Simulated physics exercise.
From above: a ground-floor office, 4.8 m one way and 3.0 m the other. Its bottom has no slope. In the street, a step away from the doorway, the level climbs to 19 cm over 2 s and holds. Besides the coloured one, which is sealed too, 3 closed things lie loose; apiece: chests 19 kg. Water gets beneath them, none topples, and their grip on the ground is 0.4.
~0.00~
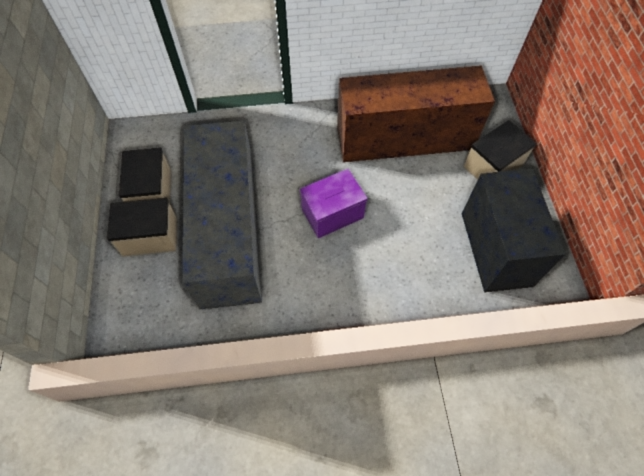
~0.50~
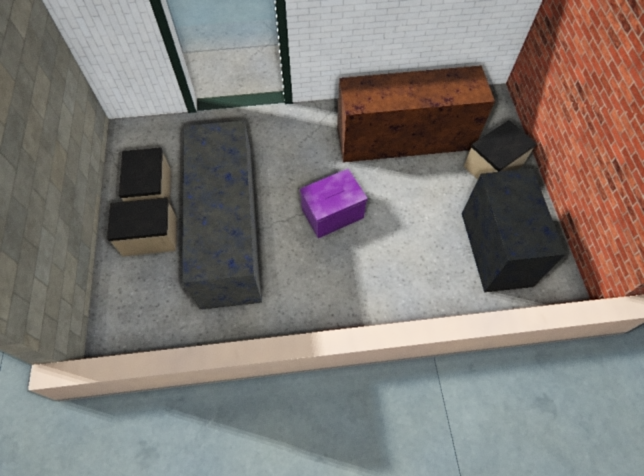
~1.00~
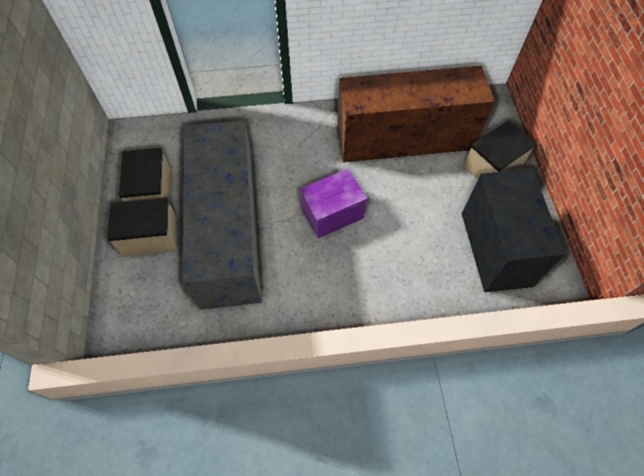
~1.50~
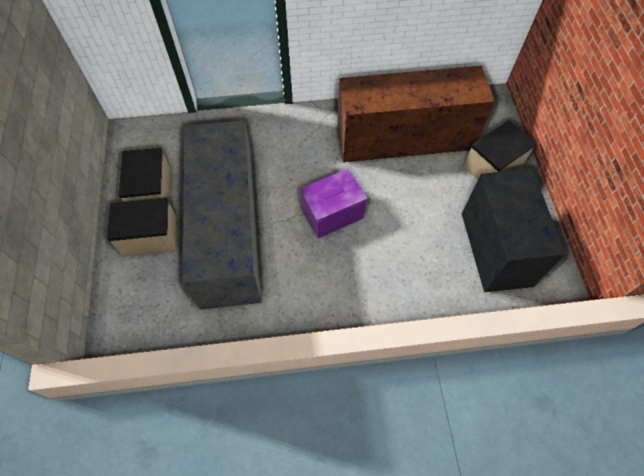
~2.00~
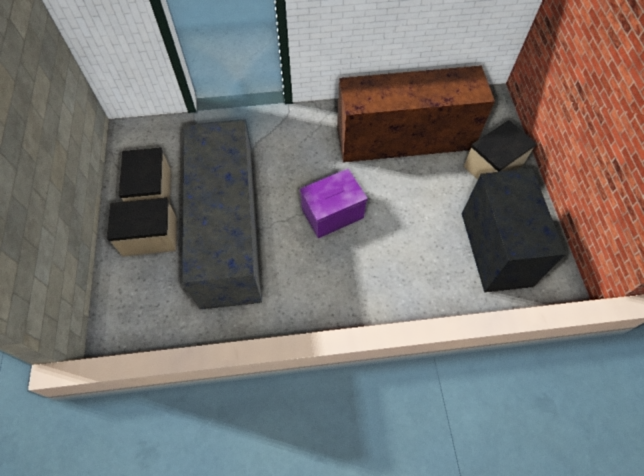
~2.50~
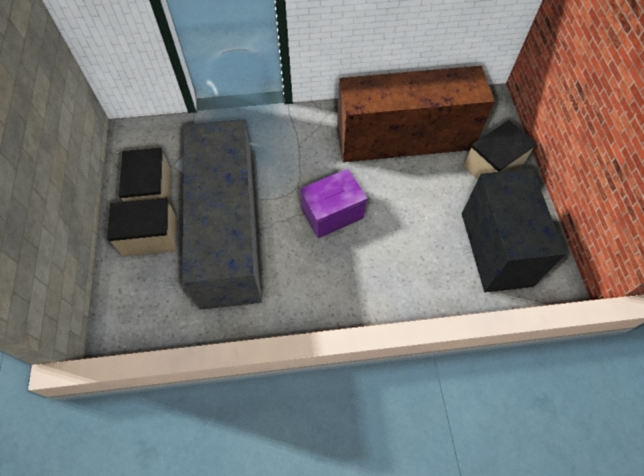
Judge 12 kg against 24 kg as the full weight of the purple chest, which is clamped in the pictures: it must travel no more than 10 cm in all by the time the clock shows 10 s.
For it, neither load is enough.
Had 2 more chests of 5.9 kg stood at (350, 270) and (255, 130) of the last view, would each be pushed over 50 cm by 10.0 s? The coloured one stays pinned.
In that order: Under, over.
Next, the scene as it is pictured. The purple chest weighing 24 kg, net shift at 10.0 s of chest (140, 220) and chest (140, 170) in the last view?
In that order: 80 cm, 100 cm.
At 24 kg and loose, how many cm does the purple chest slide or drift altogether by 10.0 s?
About 80 cm.
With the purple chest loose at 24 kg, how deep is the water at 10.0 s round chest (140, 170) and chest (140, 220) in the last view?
About 11 and 13 cm.
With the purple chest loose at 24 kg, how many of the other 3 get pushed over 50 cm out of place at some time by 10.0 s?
I count 2.
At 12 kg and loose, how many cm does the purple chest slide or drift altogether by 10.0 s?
About 200 cm.
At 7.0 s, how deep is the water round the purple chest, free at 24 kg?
Roughly 5 cm.
After 3.5 s the purple chest would be 28 cm from its start with 12 kg and 5 cm from its start with 24 kg; 5 cm of water round it then.
After 4.5 s the purple chest would be 92 cm from its start with 12 kg and 20 cm from its start with 24 kg; 4 cm of water round it then.
After 7.0 s the purple chest would be 147 cm from its start with 12 kg and 25 cm from its start with 24 kg; 5 cm of water round it then.
After 10.0 s the purple chest would be 161 cm from its start with 12 kg and 78 cm from its start with 24 kg; 8 cm of water round it then.
